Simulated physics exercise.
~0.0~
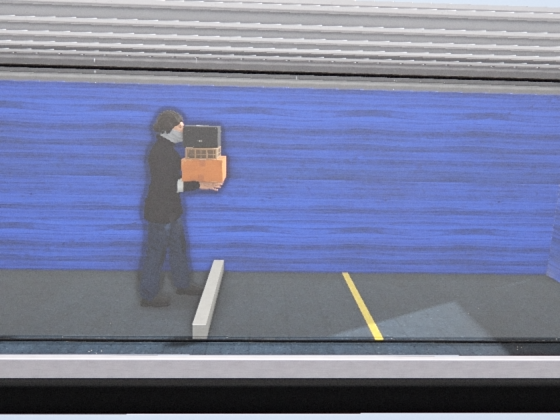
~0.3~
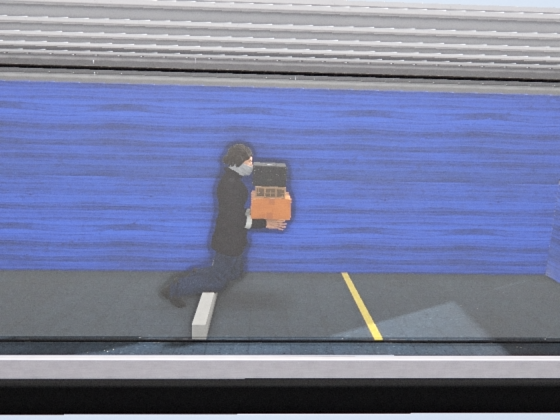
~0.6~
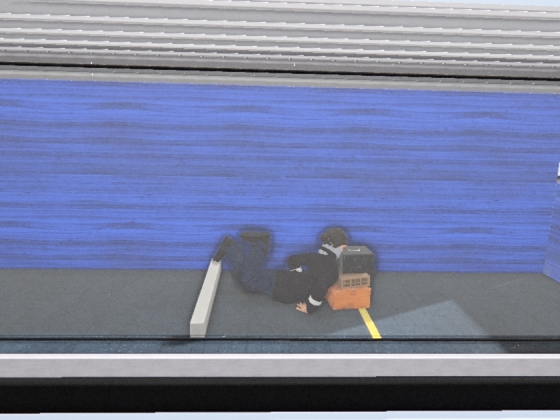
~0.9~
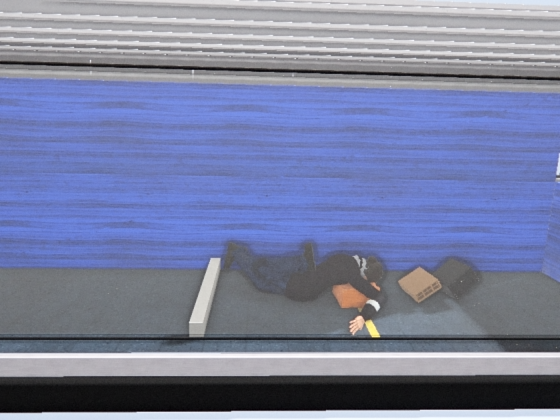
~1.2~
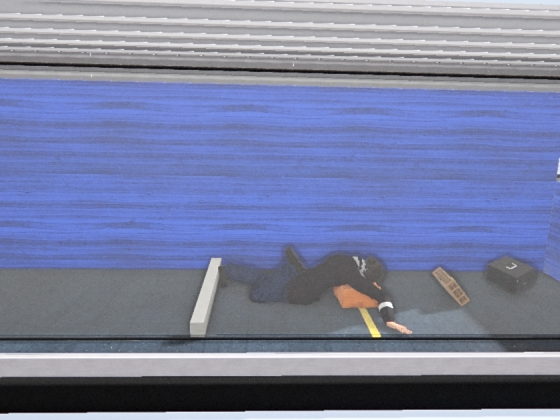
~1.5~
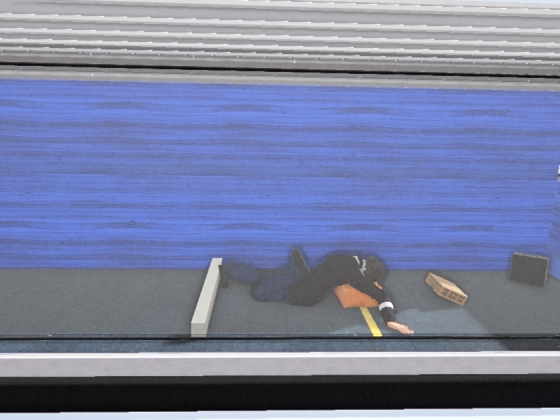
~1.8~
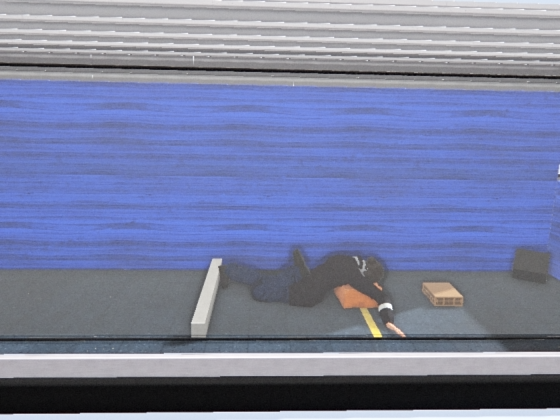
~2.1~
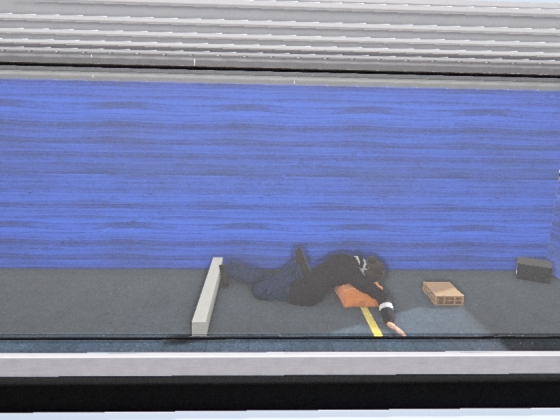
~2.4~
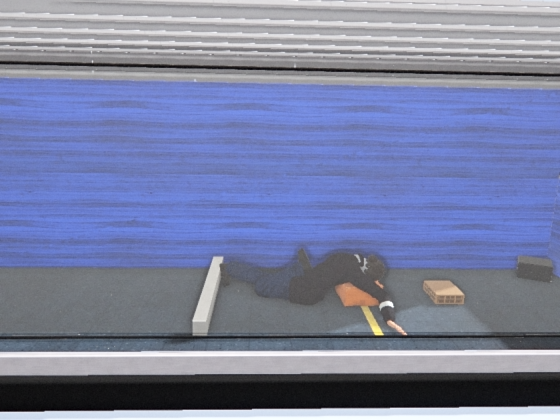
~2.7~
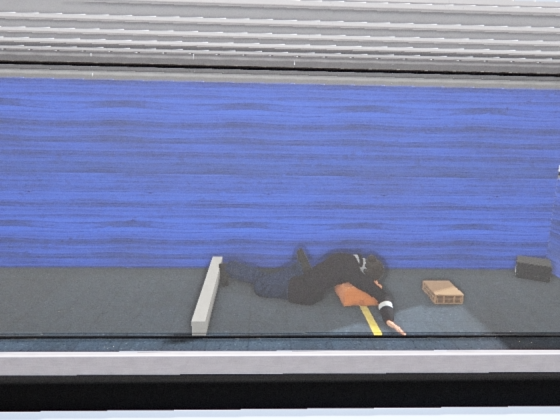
In the video, a person carrying a stack of three boxes walks right, trips over a low rail and falls face down; the orange carton stays beneath them near the yellow line while the brown crate and black toolbox tumble past it and come to rest.
